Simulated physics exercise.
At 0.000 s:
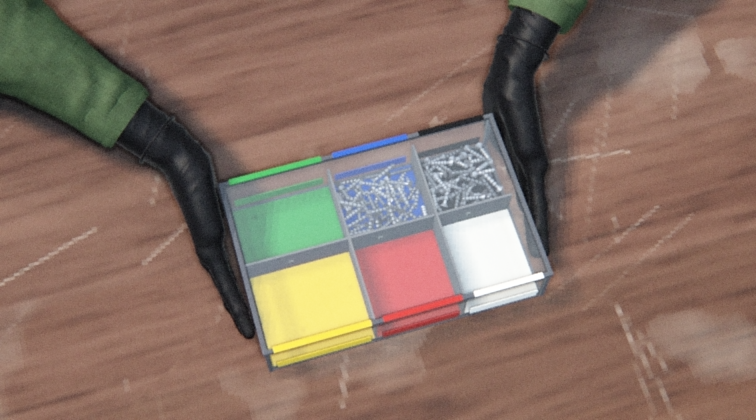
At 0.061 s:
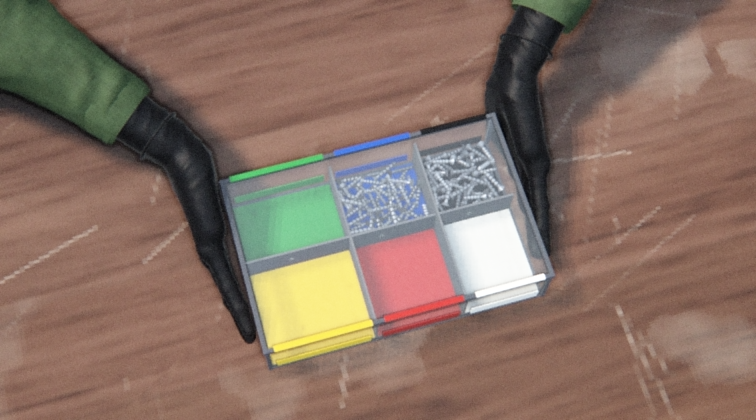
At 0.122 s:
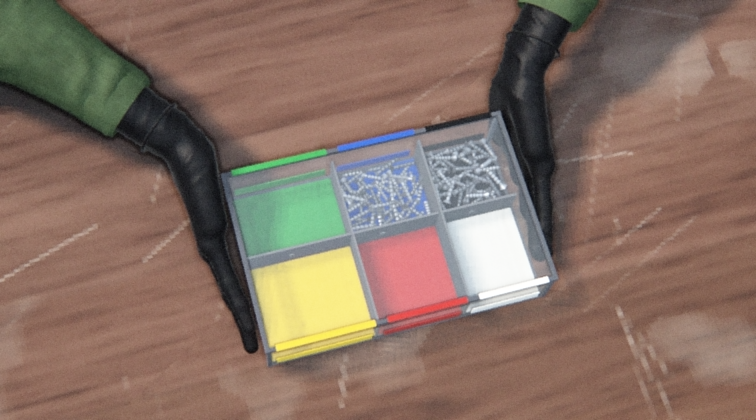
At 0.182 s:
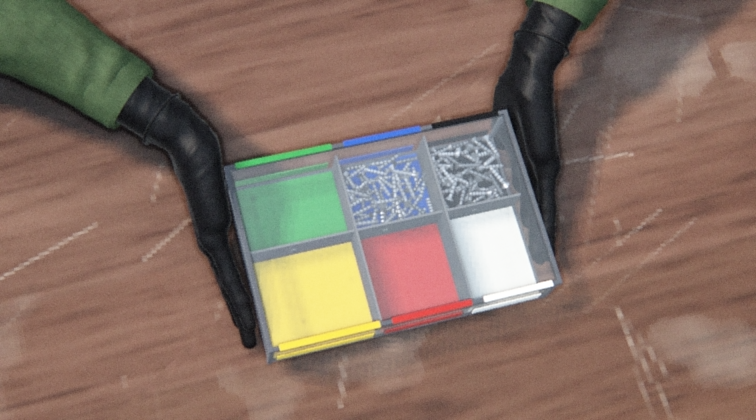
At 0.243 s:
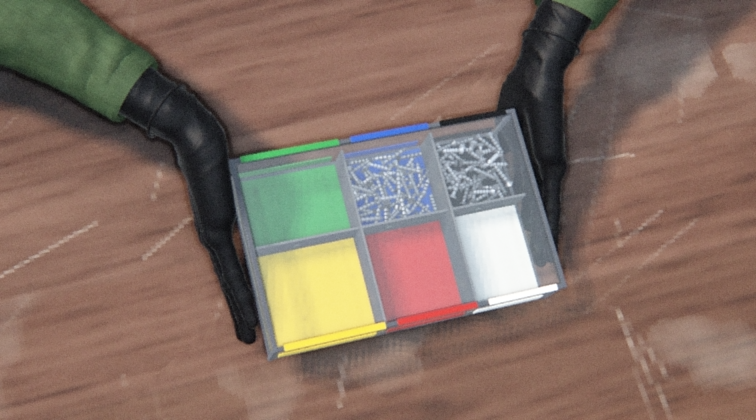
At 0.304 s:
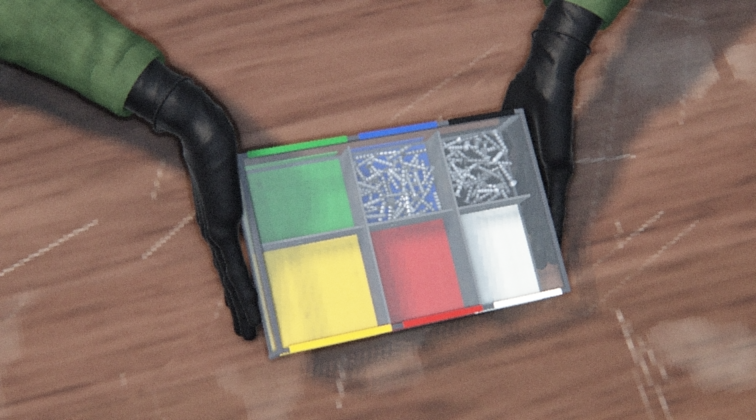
On a scratched brown wooden surface seen from above, two black-gloved hands with green sleeves hold a clear-lidded, six-compartment box by its left and right sides. Silvery screws lie in the blue and black compartments at the top middle and right, while the green, yellow, red and white ones are empty. The hands gradually tilt the box and shift it slightly rightward, the screws staying in their compartments.
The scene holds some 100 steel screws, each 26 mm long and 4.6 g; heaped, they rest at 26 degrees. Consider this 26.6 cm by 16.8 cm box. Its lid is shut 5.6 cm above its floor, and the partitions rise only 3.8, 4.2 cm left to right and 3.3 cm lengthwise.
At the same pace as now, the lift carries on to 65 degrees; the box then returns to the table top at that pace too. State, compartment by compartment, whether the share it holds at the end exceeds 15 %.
Outcome: Red: Stays behind the line; blue: Crosses the line; green: Stays behind the line; yellow: Stays behind the line; white: Stays behind the line; black: Crosses the line.
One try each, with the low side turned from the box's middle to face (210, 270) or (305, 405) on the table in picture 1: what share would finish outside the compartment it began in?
That would be close to 0 per cent, then close to 5 per cent.
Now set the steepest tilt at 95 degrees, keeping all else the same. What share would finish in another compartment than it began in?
Near 40 in a hundred, I think.
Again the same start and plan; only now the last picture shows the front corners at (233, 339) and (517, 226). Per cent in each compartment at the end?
Final shares: Red 0%, blue 60%, green 0%, yellow 0%, white 0%, black 40%.
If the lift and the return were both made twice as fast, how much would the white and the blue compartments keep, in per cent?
Result: White = 5 %; blue = 45 %.
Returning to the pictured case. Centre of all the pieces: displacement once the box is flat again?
1.5 cm or thereabouts.
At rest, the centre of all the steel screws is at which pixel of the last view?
(419, 207) or so.
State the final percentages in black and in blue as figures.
The black one gets 40 per cent and the blue one 60 per cent.
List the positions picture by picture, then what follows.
In the first frame, box tilt 0 degrees, front corners at (267, 351) and (548, 273); blue 60 %, black 40 %.
In the second frame, box tilt 1 degrees, front corners at (267, 350) and (550, 274).
In the third frame, box tilt 4 degrees, front corners at (269, 348) and (553, 277), lowest corner right front.
In the fourth frame, box tilt 9 degrees, front corners at (273, 348) and (557, 280), lowest corner right front.
In the fifth frame, box tilt 13 degrees, front corners at (277, 348) and (561, 284), lowest corner right front.
In the sixth frame, box tilt 18 degrees, front corners at (282, 349) and (565, 288), lowest corner right front; blue 60 %, black 40 %. The box's pace is about 70 degrees a second.
After 1.09 s, tilt 64 degrees; blue 60 %, black 40 %.
After 1.61 s, tilt 27 degrees; blue 60 %, black 40 %.
After 2.20 s, tilt 0 degrees; blue 60 %, black 40 %.
At rest (2.5 s), red 0 %, blue 60 %, green 0 %, yellow 0 %, white 0 %, black 40 %.
